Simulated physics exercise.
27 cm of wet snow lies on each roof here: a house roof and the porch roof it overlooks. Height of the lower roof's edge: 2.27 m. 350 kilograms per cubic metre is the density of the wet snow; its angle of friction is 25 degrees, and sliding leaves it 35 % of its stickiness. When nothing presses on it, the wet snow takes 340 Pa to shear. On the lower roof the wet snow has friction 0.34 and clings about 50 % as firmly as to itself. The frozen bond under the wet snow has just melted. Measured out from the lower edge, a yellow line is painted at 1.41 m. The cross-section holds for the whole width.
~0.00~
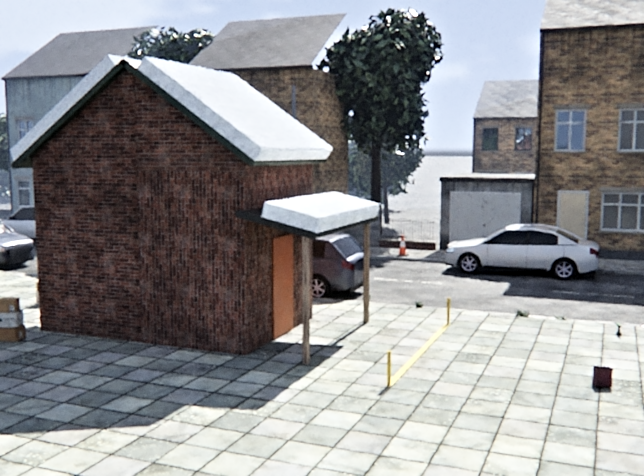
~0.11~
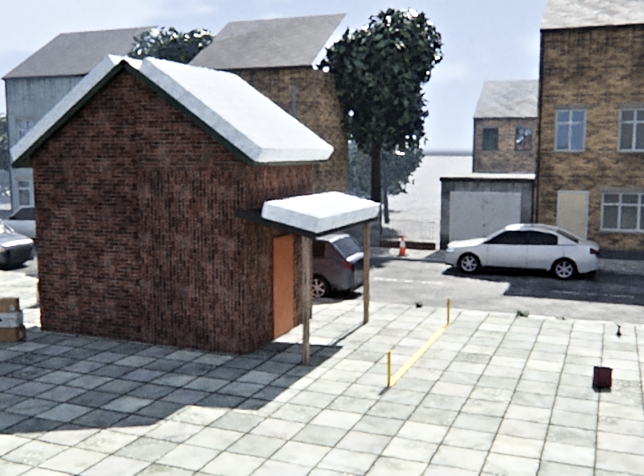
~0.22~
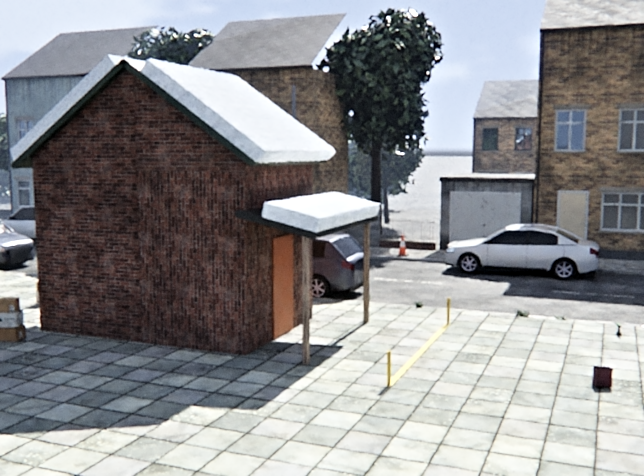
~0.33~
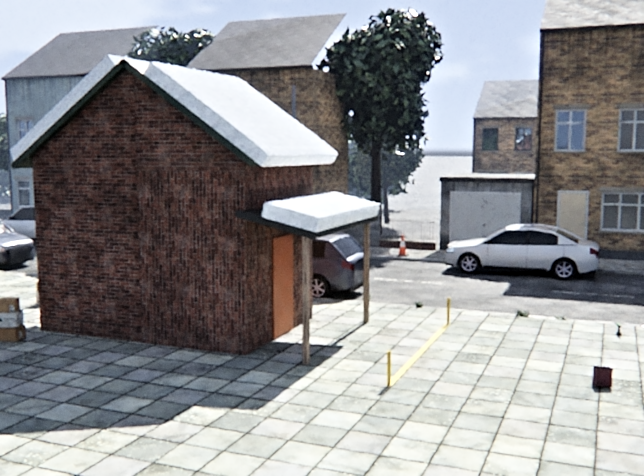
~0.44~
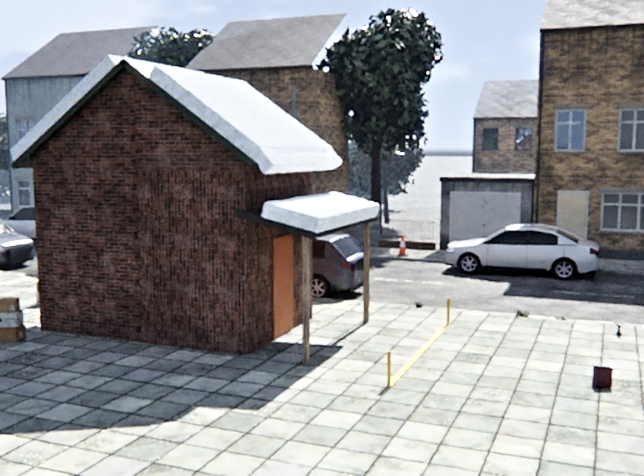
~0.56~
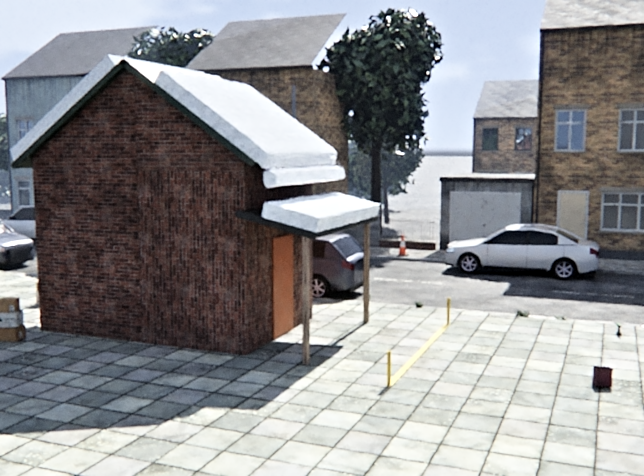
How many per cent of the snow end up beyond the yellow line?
About 52 %.
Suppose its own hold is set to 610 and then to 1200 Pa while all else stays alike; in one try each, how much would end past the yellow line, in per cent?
50 %, then 20 %.
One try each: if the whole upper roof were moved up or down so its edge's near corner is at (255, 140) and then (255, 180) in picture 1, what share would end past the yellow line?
Try 1: Near 55 %; try 2: Near 45 %.
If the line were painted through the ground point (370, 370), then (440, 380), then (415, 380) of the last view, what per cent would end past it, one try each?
In order, some 65, 35 and 45 percent would end past it.
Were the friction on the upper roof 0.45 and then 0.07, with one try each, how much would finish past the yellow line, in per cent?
One try each gives 45 % and then 60 %.
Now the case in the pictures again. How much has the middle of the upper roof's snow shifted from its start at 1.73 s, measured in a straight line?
Straight-line shift: Around 3.6 m.
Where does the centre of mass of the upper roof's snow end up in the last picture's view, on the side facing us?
Somewhere near (448, 353).
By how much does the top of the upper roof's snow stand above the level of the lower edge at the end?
Looks like around 0.5 m above that edge.
After 1.09 s, none is below the lower edge and 0 % is past the line.
After 1.73 s, 42 % is below the lower edge and 0 % is past the line.
After 2.36 s, 77 % is below the lower edge and 51 % is past the line.
After 3.00 s, 77 % is below the lower edge and 52 % is past the line.
After 3.20 s, 77 % is below the lower edge and 52 % is past the line.
